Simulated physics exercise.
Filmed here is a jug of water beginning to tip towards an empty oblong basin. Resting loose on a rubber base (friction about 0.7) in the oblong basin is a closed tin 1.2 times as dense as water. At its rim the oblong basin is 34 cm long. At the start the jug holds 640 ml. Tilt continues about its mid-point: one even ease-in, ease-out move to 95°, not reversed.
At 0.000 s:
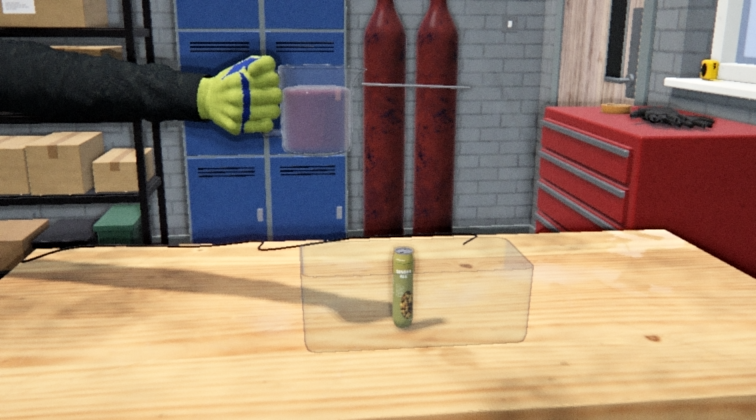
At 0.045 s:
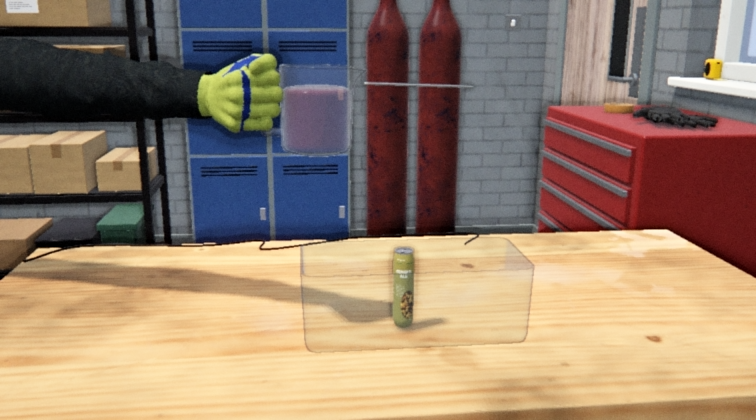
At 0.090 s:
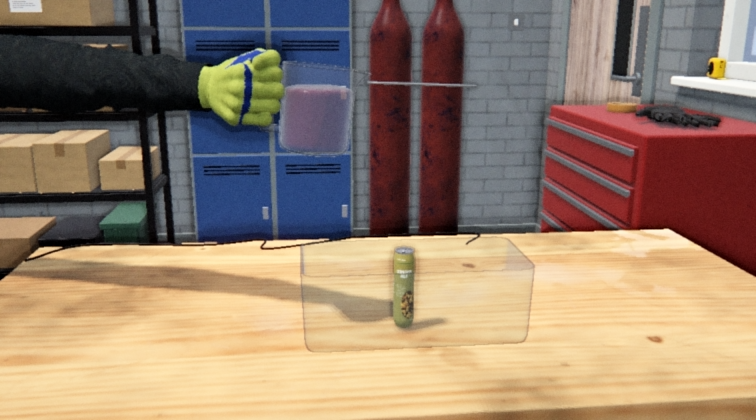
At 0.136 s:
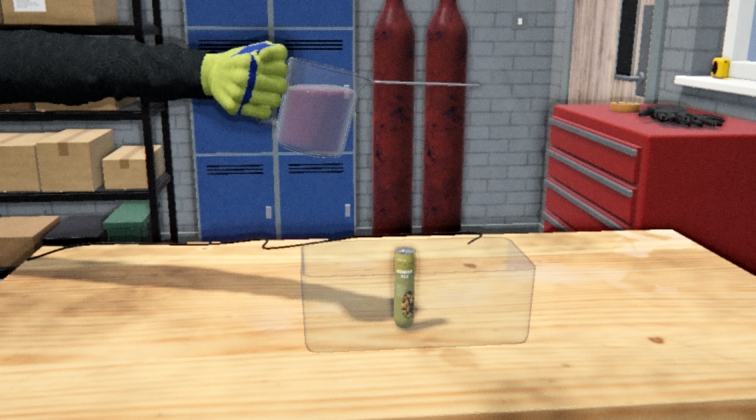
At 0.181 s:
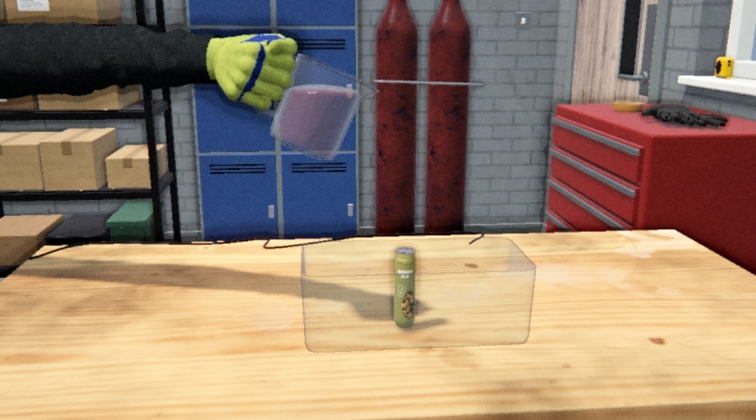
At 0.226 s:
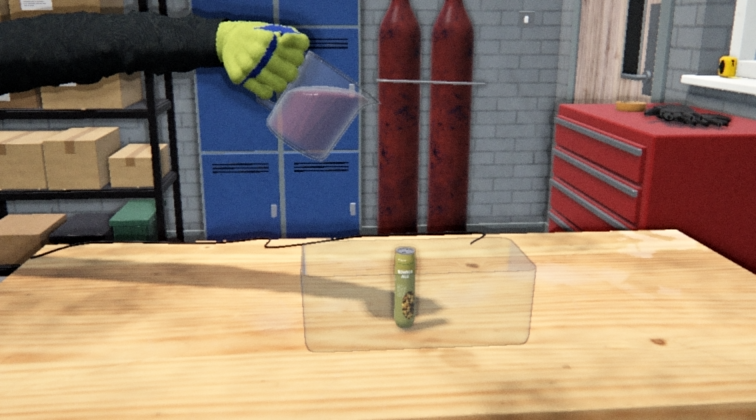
In a workshop, a gloved hand tilts a clear jug of pinkish liquid steadily to the right.
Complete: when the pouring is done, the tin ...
... is still on its feet.
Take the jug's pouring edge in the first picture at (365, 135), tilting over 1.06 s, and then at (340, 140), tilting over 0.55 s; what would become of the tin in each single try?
First it tips over; then it stays on its base.
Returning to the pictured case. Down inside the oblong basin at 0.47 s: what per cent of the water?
Around 1%.
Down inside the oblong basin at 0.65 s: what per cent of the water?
Around 38 in a hundred.
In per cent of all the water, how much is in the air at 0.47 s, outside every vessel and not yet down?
I'd say close to 32 per cent.
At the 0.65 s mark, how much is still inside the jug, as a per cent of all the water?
26 per cent or so.
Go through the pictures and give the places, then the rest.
Tilt 0°; pouring edge (366, 68); surface from (282, 89) to (350, 89); the oblong basin's rim runs from (301, 260) to (519, 253); the tin's top is at (404, 254), in the first frame.
Tilt 2°; pouring edge (368, 69); surface from (282, 88) to (351, 88), in the second frame.
Tilt 6°; pouring edge (371, 73); surface from (284, 88) to (352, 89), in the third frame.
Tilt 14°; pouring edge (375, 80); surface from (286, 89) to (356, 90), in the fourth frame.
Tilt 23°; pouring edge (379, 90); surface from (284, 98) to (361, 92), in the fifth frame.
Tilt 34°; pouring edge (381, 103); surface from (281, 99) to (368, 97), in the sixth frame.
By 0.47 s the tilt is 90° and 67 per cent is still to pour; the tin stands where it began.
By 0.65 s the tilt is 95° and 27 per cent is still to pour; the tin stands where it began.
By 0.84 s the tilt is 95° and 10 per cent is still to pour; the tin stands where it began.
By 1.05 s the tilt is 95° and 4 per cent is still to pour; the tin stands where it began.
At rest the tin stands where it began.
